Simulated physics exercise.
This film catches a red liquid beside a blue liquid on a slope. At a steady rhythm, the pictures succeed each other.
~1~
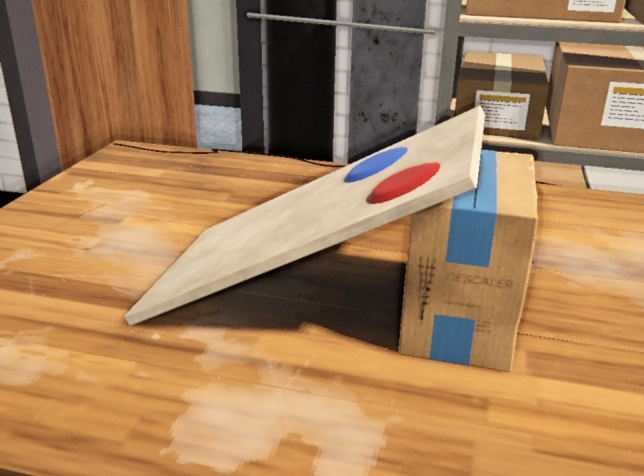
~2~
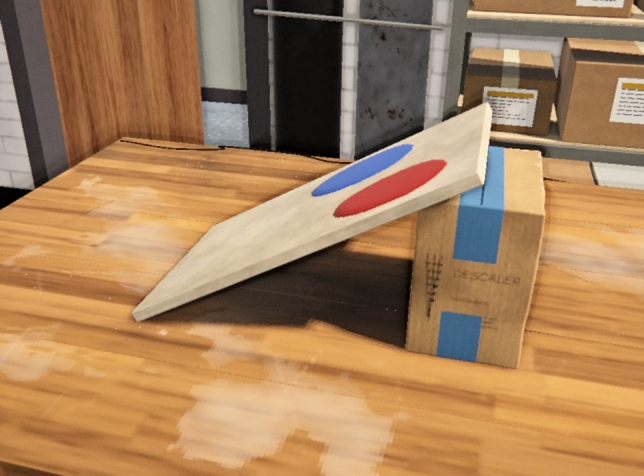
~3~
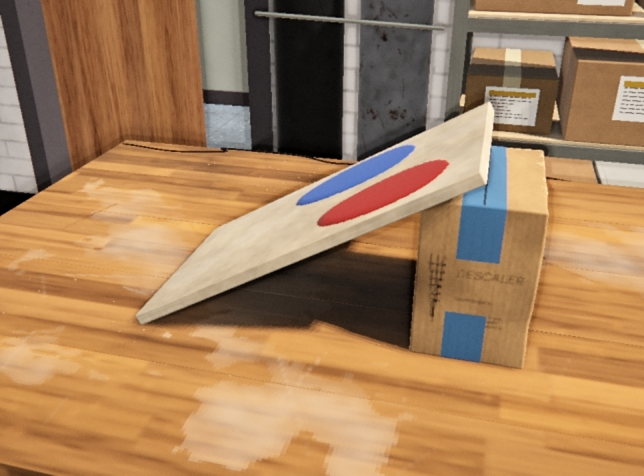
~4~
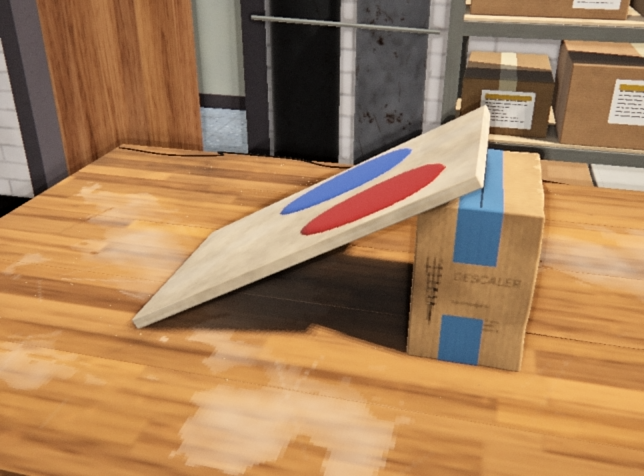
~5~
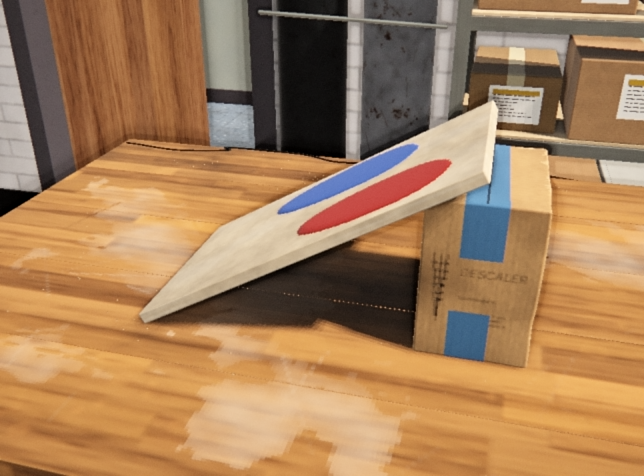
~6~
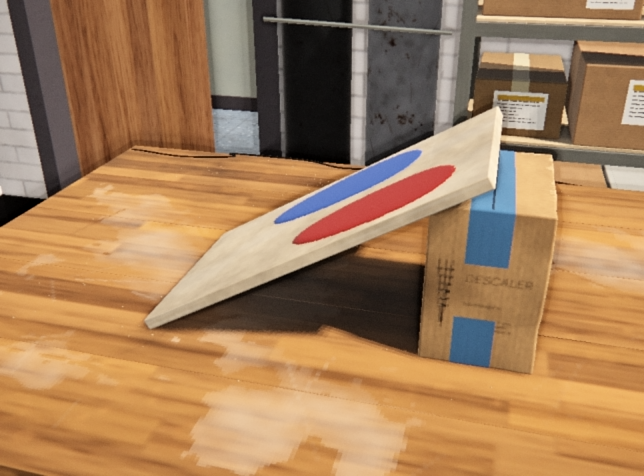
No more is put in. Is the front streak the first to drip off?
No, the back one drips off first.
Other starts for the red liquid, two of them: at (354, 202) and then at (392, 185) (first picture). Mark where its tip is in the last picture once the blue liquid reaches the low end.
(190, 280) and (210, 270).
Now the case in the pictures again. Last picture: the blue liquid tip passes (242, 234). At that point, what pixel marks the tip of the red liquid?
Estimated position: Near (261, 252) in pixels.
Soon after, the red liquid is three quarters of the way down; the blue liquid is three quarters of the way down.
Later, the red liquid is three quarters of the way down; the blue liquid is close to the edge.
In the end, the red liquid is three quarters of the way down; the blue liquid is at the low edge.
